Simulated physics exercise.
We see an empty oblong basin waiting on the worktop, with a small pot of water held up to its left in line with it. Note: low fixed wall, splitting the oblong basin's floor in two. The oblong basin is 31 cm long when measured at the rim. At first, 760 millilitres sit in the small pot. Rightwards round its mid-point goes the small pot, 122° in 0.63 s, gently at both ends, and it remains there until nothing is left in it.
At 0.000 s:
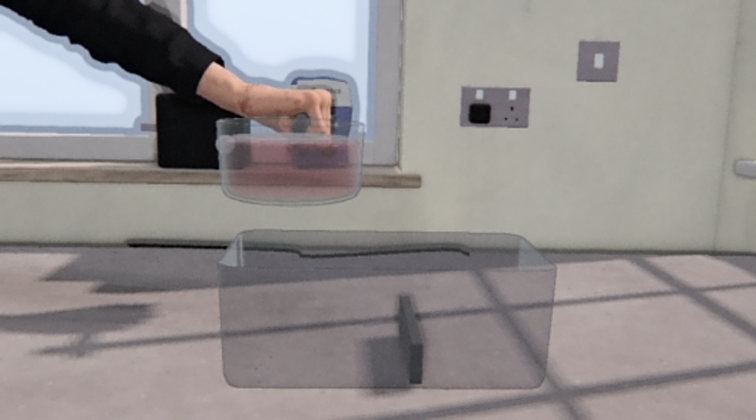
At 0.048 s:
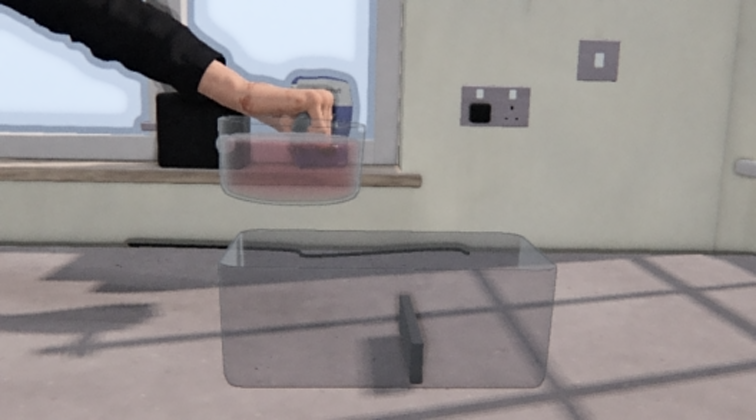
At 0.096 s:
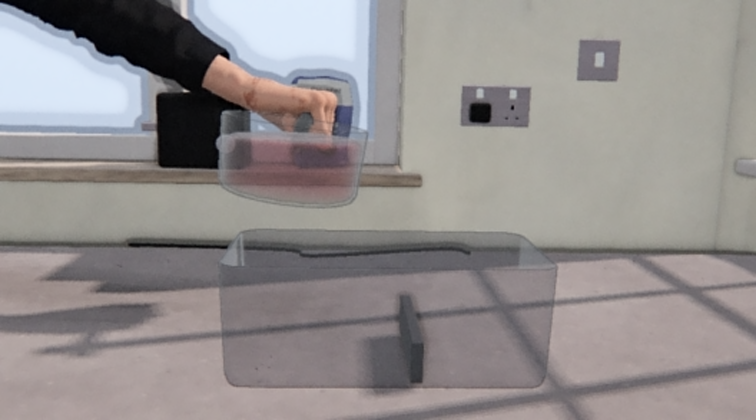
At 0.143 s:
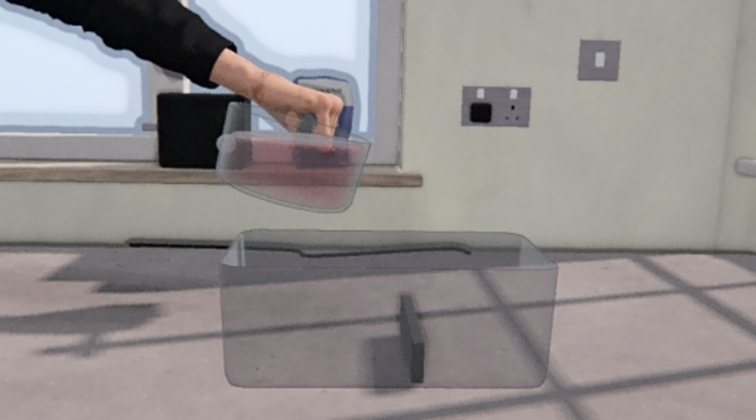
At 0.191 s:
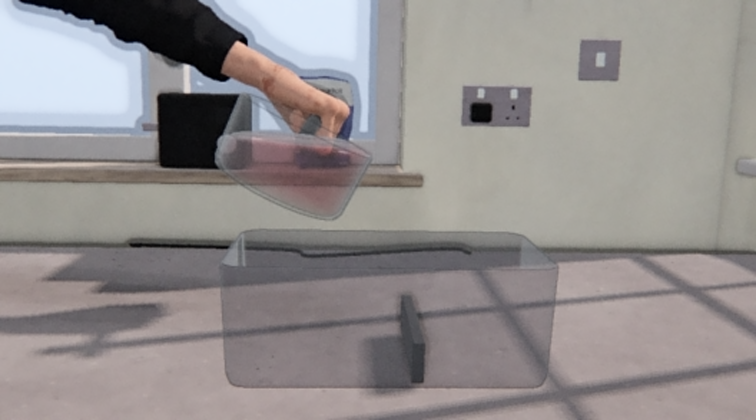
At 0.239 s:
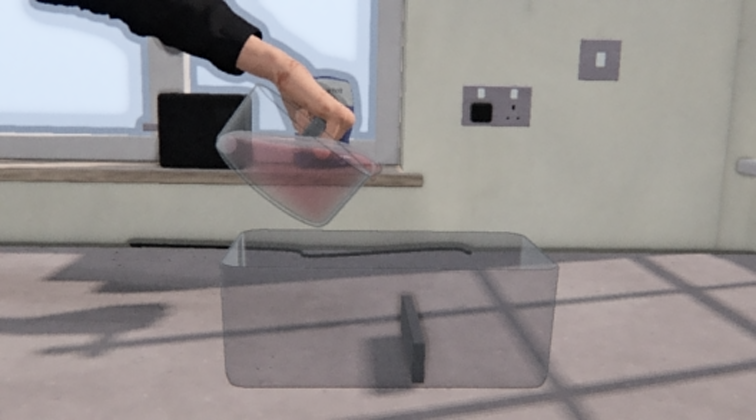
A hand in a dark sleeve held a clear pot of pinkish water above an empty see-through basin with a low divider, then smoothly tilted the pot rightwards, further and further, its right rim dipping.
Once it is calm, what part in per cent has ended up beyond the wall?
About 28 per cent ends up there.
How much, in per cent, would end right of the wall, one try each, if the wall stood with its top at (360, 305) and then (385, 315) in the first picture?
One try each: Around 75 percent and then around 50 percent.
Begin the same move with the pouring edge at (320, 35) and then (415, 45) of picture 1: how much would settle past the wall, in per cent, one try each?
15 then 60 %.
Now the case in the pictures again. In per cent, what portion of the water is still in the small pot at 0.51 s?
I'd put it near 14 percent.
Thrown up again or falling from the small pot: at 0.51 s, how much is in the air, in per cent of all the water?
Near 16 in a hundred.
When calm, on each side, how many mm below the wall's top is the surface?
I'd say some 22 mm on the left and some 30 mm on the right.
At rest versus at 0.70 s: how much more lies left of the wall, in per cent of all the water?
Change: Approx. 3 %.
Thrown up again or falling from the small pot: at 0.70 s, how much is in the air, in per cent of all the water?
I'd put it at about 6 per cent of the liquid.
After 0.51 s the tilt is 111° and 14 per cent is still to pour, 46 is left of the wall and 24 right of it.
After 0.70 s the tilt is 122° and 1 per cent is still to pour, 66 is left of the wall and 27 right of it.
After 0.91 s the tilt is 122° and 0 per cent is still to pour, 69 is left of the wall and 28 right of it.
After 1.13 s the tilt is 122° and 0 per cent is still to pour, 69 is left of the wall and 28 right of it.
In the end 69 per cent lies left of the wall, 28 right of it and 3 outside.
